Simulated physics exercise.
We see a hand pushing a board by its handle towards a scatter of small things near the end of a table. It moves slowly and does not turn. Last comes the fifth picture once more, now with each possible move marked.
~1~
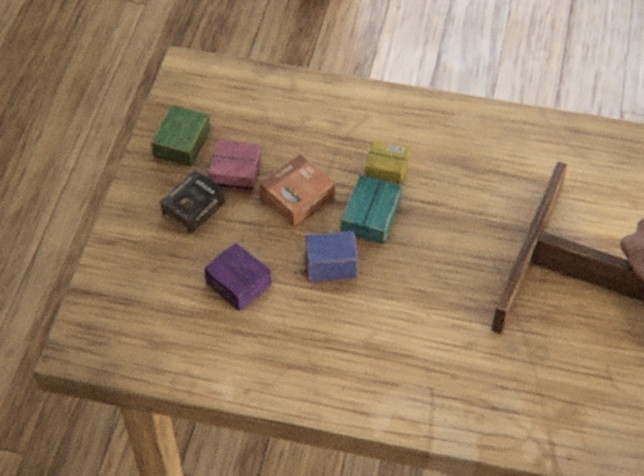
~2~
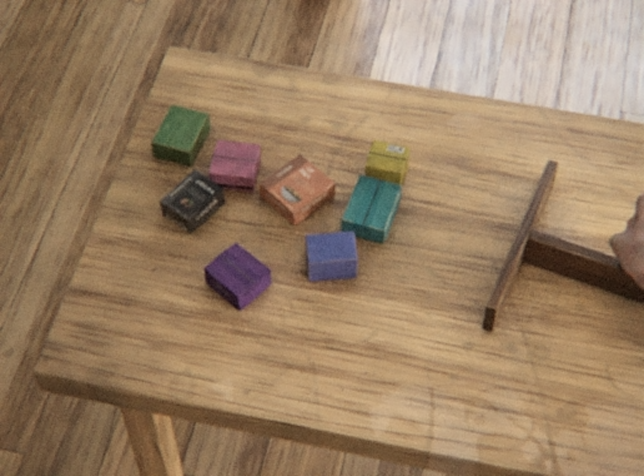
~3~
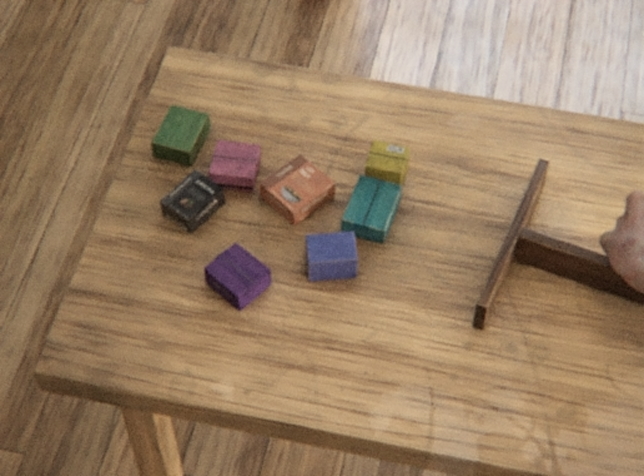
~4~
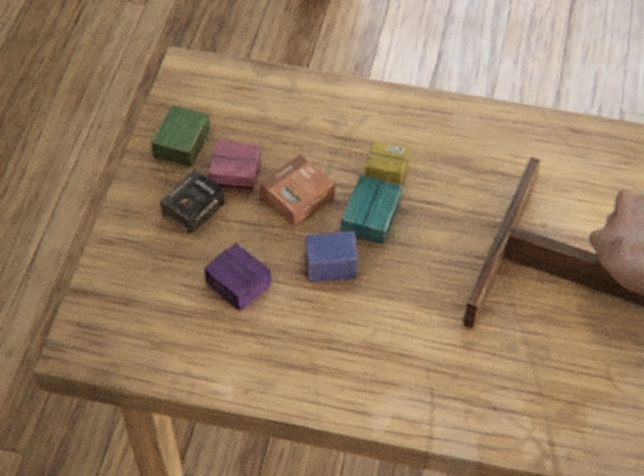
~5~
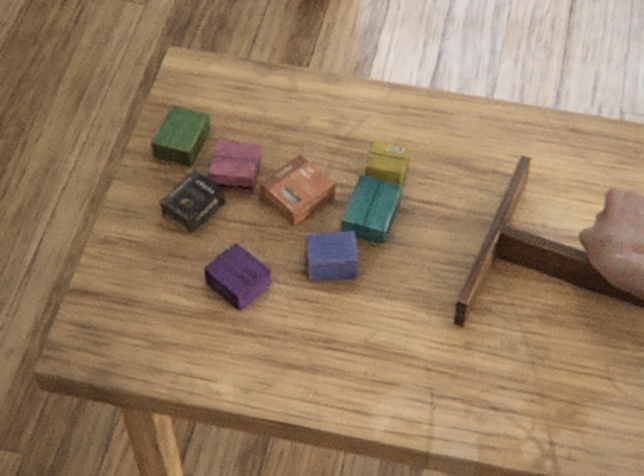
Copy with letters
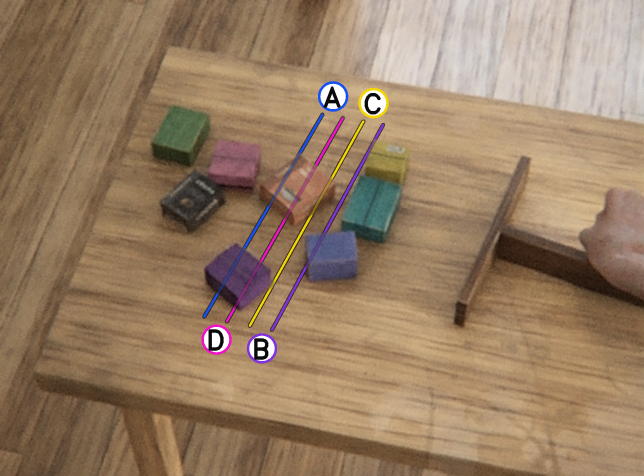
A wooden board, pushed by a hand on its handle, slid slowly left across a wooden table towards a scatter of small coloured boxes and blocks, which stayed still and untouched.
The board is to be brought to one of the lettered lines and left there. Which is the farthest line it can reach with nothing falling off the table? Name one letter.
As far as mark A.
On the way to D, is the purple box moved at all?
Yes.
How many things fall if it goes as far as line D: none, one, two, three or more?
In all, none.
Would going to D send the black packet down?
By then, no.
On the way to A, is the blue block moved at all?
By then, yes.
On the marked copy, A at (267, 210); B at (331, 221); C at (310, 217); D at (288, 214).
Following A. Soon after the start, board (413, 211); green block (182, 136); black packet (193, 202).
Later, board (332, 197); pink box (225, 163); yellow box (336, 156).
In the end, board (271, 186); green block (140, 124); pink box (169, 150); nothing has fallen.
As for the rest, B is safe but short; C is safe but short; D is safe but short.
